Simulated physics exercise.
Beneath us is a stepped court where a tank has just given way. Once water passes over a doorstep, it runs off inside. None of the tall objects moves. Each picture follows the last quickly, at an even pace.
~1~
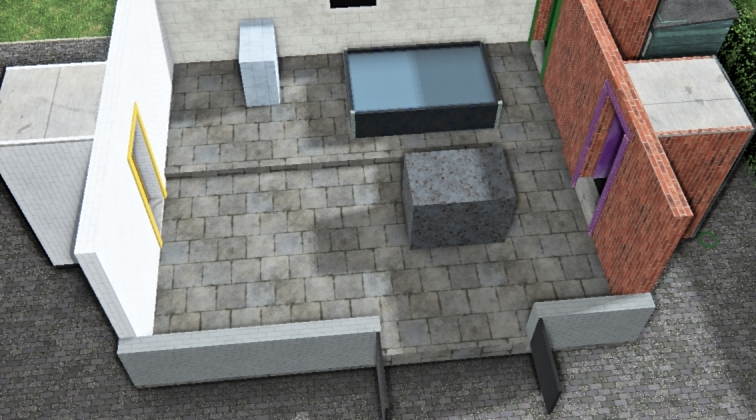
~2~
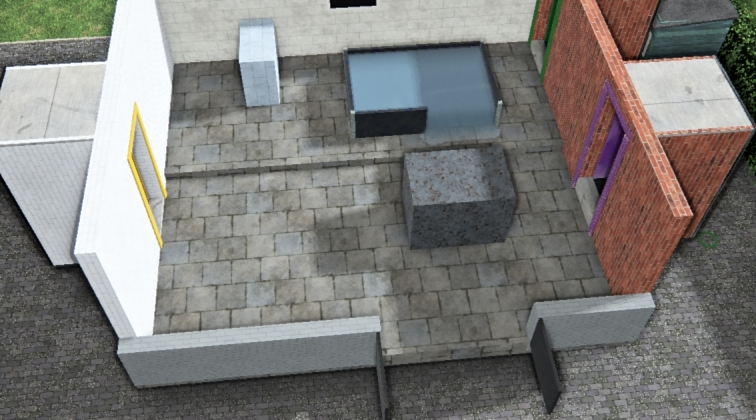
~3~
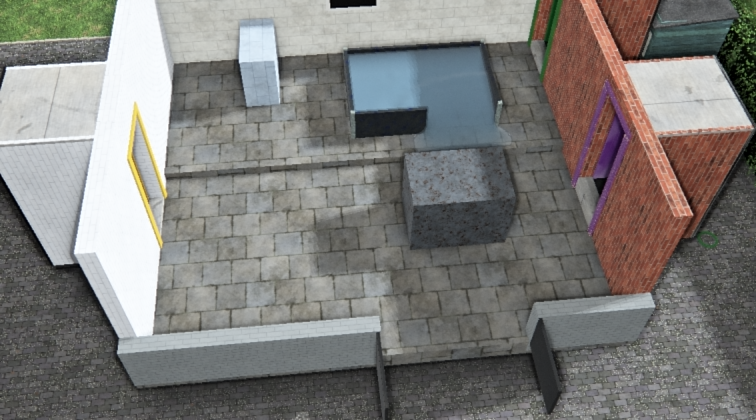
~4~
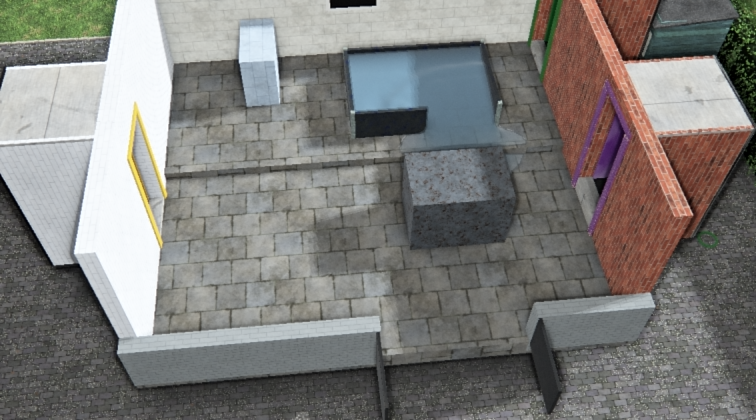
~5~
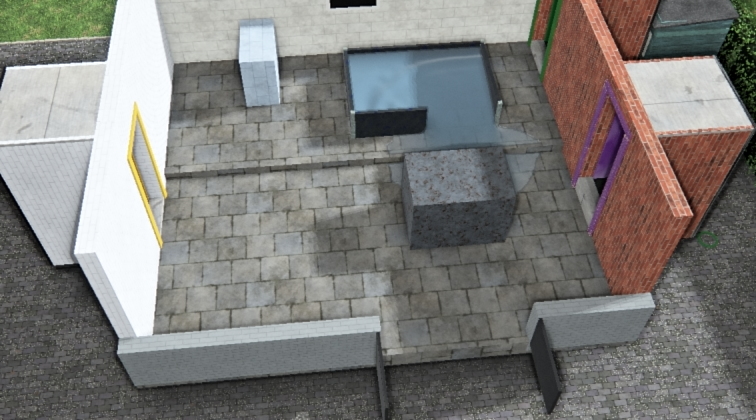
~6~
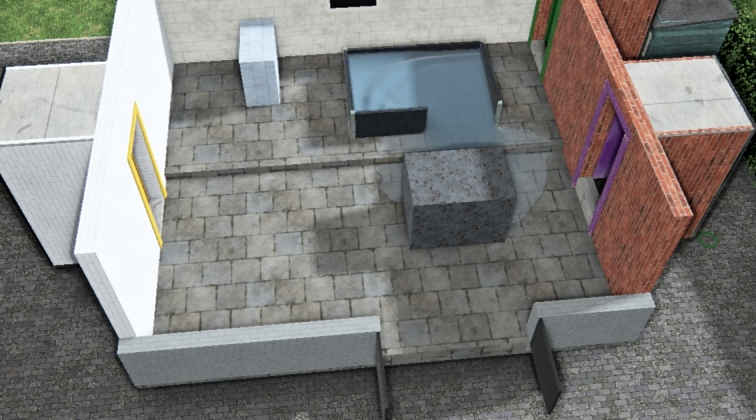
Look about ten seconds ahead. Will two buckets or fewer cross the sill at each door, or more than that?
As I see it, the yellow door receives more than two buckets; the green door receives no more than two buckets; the purple door receives no more than two buckets.
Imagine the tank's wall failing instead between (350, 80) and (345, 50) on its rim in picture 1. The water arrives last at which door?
I'd say the purple door.
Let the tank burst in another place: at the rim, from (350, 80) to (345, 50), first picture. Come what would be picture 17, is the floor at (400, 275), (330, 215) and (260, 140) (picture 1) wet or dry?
First unwetted, second unwetted, third soaked.
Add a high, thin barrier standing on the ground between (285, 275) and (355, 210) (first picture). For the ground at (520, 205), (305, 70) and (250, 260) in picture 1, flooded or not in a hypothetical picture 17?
First soaked, then spared, then spared.
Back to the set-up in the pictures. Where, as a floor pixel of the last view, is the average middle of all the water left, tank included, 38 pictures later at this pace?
Somewhere near (408, 198).
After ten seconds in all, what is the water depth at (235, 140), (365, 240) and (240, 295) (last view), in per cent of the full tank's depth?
Roughly 0 per cent, 2 per cent and 10 per cent.
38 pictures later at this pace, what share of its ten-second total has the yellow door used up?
Near 50 in a hundred.
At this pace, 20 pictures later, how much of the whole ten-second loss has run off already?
About 5 per cent.
A moment on, water covers 15 % of the floor; the yellow door not reached, the green door not reached, the purple door wet at the sill, nothing in.
Next, water covers 30 % of the floor; the yellow door not reached, the green door not reached, the purple door wet at the sill, nothing in.
Then, water covers 45 % of the floor; the yellow door under two buckets in, the green door not reached, the purple door wet at the sill, nothing in.
Later, water covers 65 % of the floor; the yellow door over two buckets in, the green door not reached, the purple door wet at the sill, nothing in.
In the end, water covers 65 % of the floor; the yellow door far over two buckets in, the green door not reached, the purple door wet at the sill, nothing in.
